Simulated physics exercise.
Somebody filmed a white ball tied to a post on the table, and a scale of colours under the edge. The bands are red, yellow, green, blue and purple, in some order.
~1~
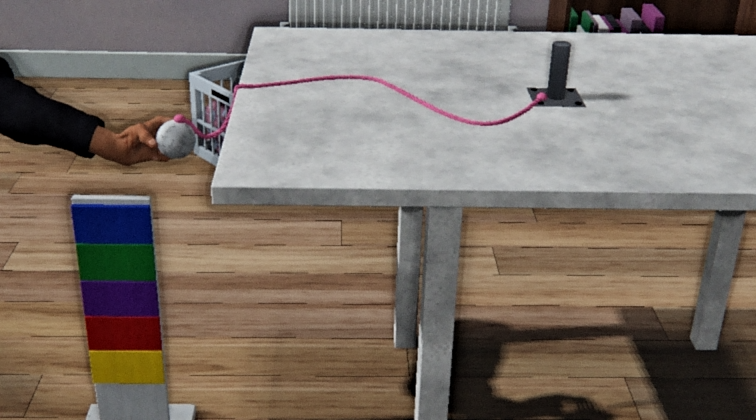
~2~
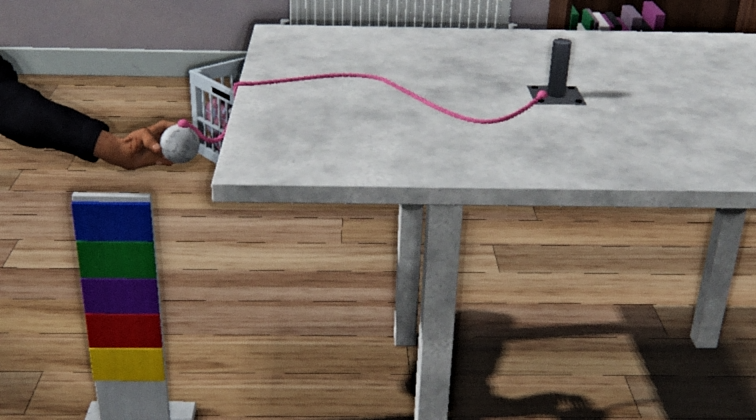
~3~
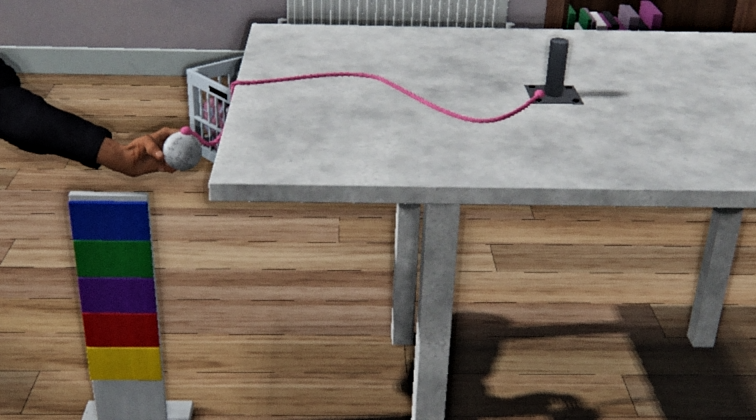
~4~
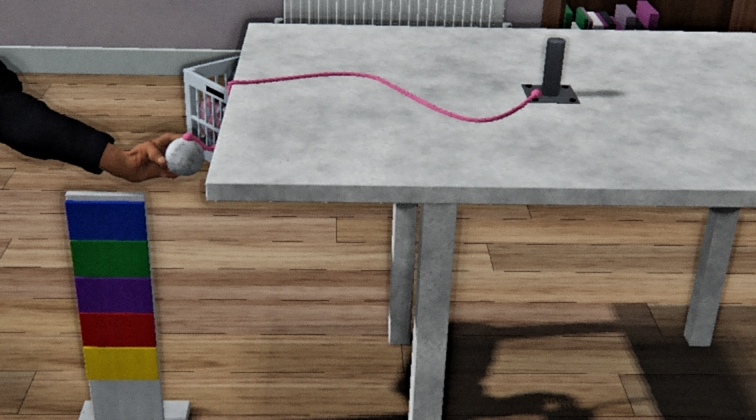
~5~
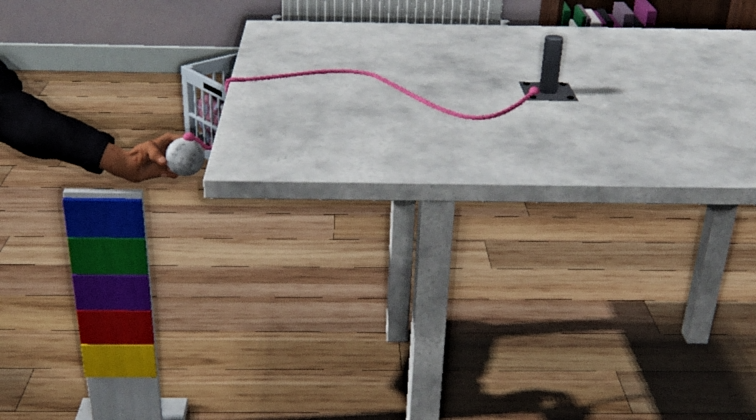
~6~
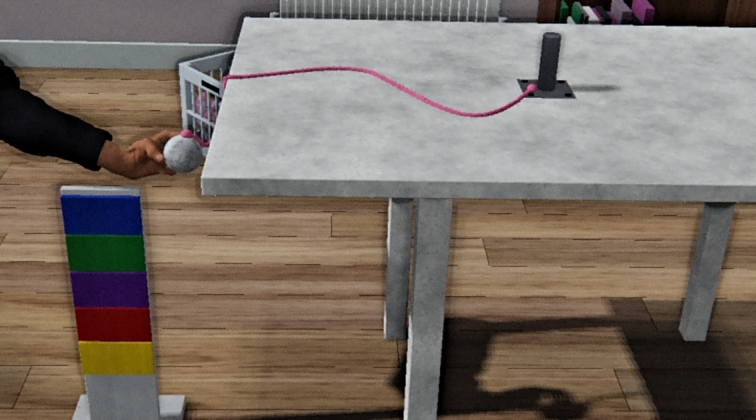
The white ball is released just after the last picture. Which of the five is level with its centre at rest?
At purple.
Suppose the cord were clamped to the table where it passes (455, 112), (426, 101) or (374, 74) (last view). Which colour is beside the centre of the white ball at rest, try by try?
In that order: Green; green; blue.
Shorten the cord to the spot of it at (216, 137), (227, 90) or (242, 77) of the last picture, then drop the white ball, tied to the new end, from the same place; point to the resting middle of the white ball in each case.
Near (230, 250), (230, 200) and (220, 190).
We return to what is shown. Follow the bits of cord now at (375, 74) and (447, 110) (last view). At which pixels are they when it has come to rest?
They go to (285, 90) and to (401, 89).
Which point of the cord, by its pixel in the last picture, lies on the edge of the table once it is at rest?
The one at (317, 70).
Soon after, ball near (260, 275); level with green.
After that, ball near (219, 288); level with purple.
In the end, ball near (229, 291); level with purple. Its centre hangs level with the purple band.
